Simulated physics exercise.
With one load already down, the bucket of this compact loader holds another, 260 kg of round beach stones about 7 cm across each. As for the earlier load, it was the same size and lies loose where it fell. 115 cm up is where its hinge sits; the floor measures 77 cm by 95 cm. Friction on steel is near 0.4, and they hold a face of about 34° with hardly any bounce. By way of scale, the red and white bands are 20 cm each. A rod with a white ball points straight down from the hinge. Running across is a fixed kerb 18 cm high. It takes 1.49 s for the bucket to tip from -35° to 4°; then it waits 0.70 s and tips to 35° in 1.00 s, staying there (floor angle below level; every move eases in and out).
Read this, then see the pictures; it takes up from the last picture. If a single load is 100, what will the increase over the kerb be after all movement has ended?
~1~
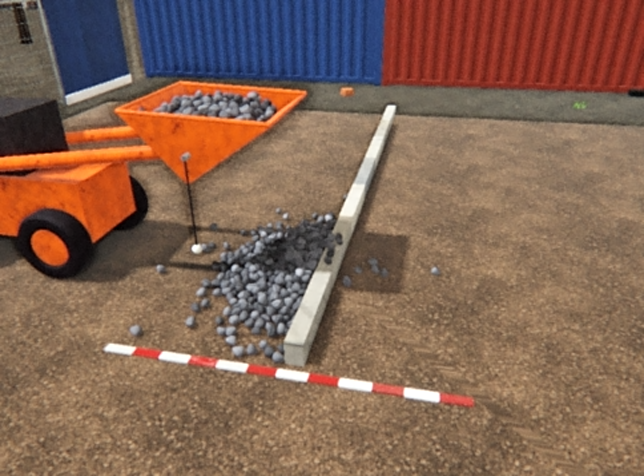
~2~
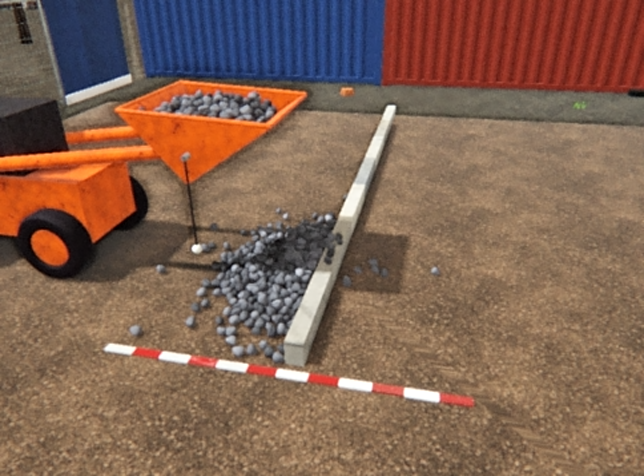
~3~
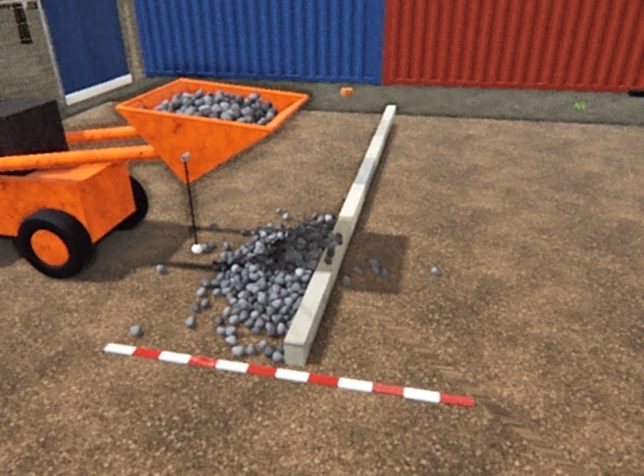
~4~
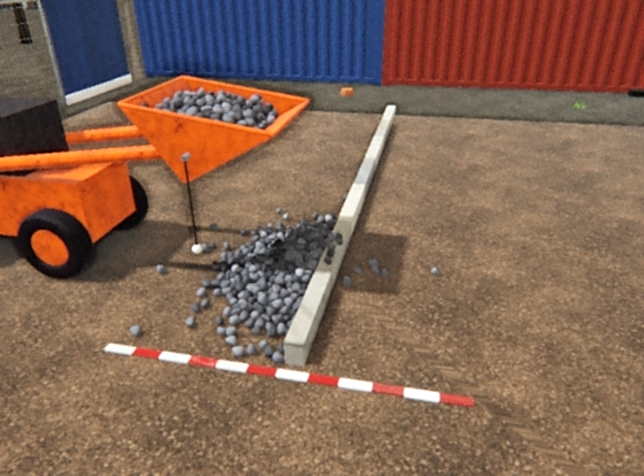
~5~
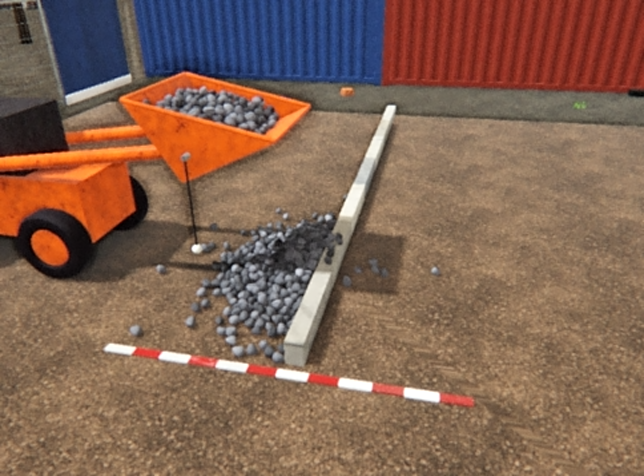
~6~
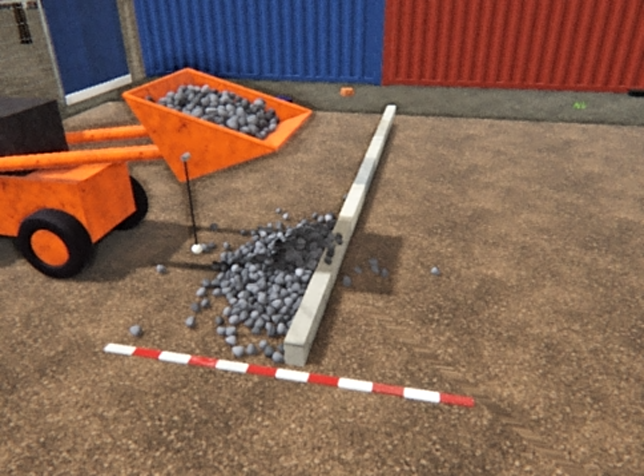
The increase will be around 46 per cent.
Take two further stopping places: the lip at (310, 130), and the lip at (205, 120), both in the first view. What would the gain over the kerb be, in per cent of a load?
First place about 95 %, second about 0 %.
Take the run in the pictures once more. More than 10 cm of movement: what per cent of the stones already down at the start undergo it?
Roughly 5 % of them.
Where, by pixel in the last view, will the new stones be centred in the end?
(327, 265).
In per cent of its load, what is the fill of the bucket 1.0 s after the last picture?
It still holds about 100 per cent.
Then, 0.5 s after the last picture the floor is at -2°; in per cent of one load, 100 in the bucket, 99 on this side of the kerb, 1 over the kerb; the foremost stones are at (369, 263).
Then, 1.0 s after the last picture the floor is at 4°; in per cent of one load, 99 in the bucket, 100 on this side of the kerb, 1 over the kerb; the foremost stones are at (369, 263).
Then, 3.0 s after the last picture the floor is at 35°; in per cent of one load, 1 in the bucket, 167 on this side of the kerb, 32 over the kerb; the foremost stones are at (474, 283).
Then, 5.5 s after the last picture the floor is at 35°; in per cent of one load, 0 in the bucket, 153 on this side of the kerb, 47 over the kerb; the foremost stones are at (500, 283). Net gain over the kerb, 46.
